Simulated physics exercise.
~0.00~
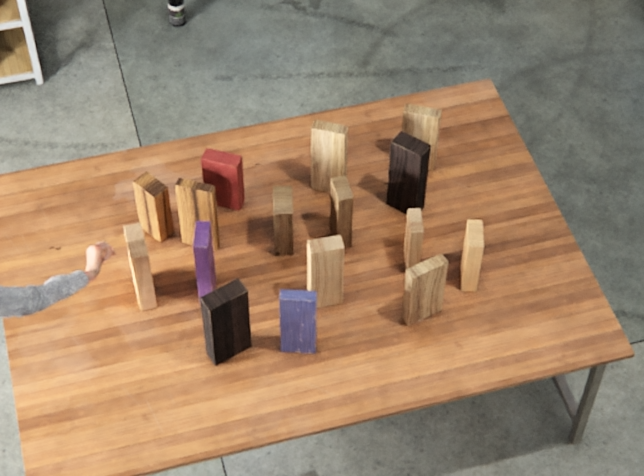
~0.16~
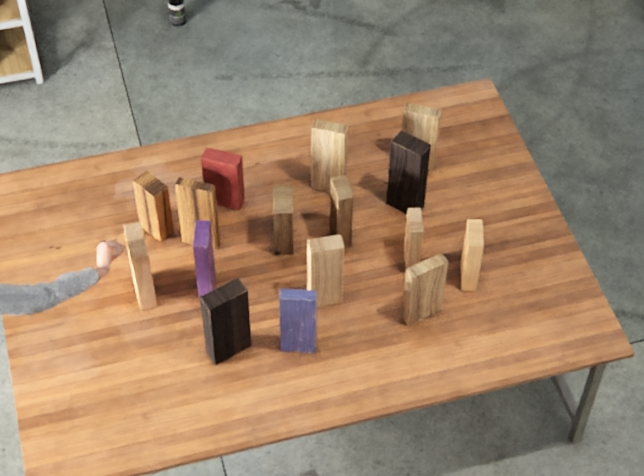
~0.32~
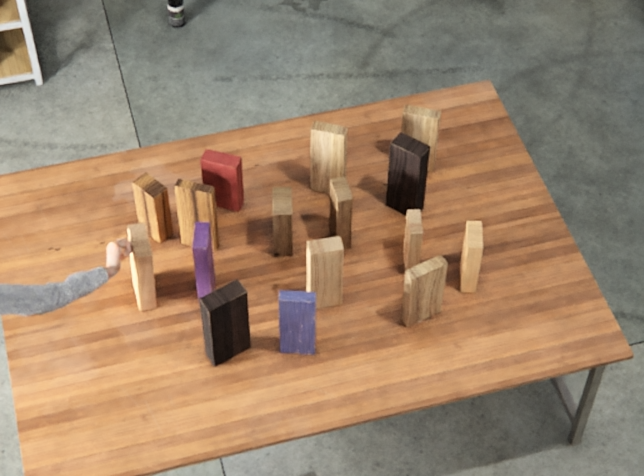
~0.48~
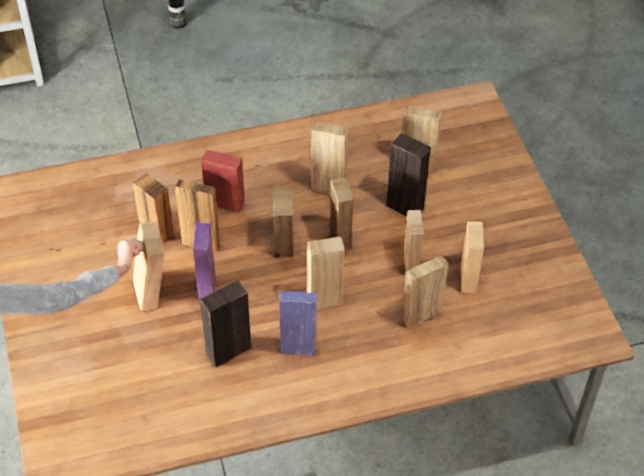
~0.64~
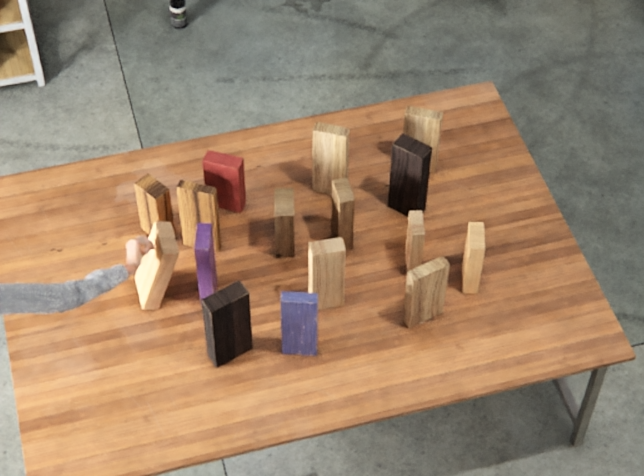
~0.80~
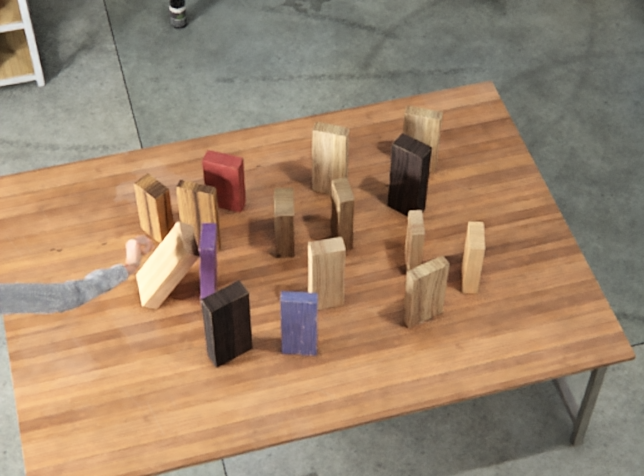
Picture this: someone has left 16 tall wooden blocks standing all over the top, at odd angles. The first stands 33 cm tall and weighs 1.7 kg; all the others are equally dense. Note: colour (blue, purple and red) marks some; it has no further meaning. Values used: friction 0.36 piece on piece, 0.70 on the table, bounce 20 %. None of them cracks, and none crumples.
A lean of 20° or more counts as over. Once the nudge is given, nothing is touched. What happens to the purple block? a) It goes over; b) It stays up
a, it goes over.
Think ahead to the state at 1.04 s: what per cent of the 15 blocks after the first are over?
5 per cent.
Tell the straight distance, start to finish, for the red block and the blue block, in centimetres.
Red ends up 0 cm away; blue ends up 0 cm away.
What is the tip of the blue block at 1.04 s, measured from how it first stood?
Around 0° from its start.
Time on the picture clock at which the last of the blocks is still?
Near 2.0 s.
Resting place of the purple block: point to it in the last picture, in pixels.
Roughly at (264, 291).
After 0.92 s, none of the 15 other blocks over, 1 disturbed; purple block 17° from how it stood.
After 1.04 s, 1 of the 15 other blocks over; purple block 47° from how it stood.
After 1.20 s, 1 of the 15 other blocks over; purple block lying flat.
In the end (2.4 s), 1 of the 15 other blocks over; purple block lying flat; red block unmoved; blue block unmoved. 14 left standing. From the last view, middles, purple block near (264, 291), red block near (225, 182).
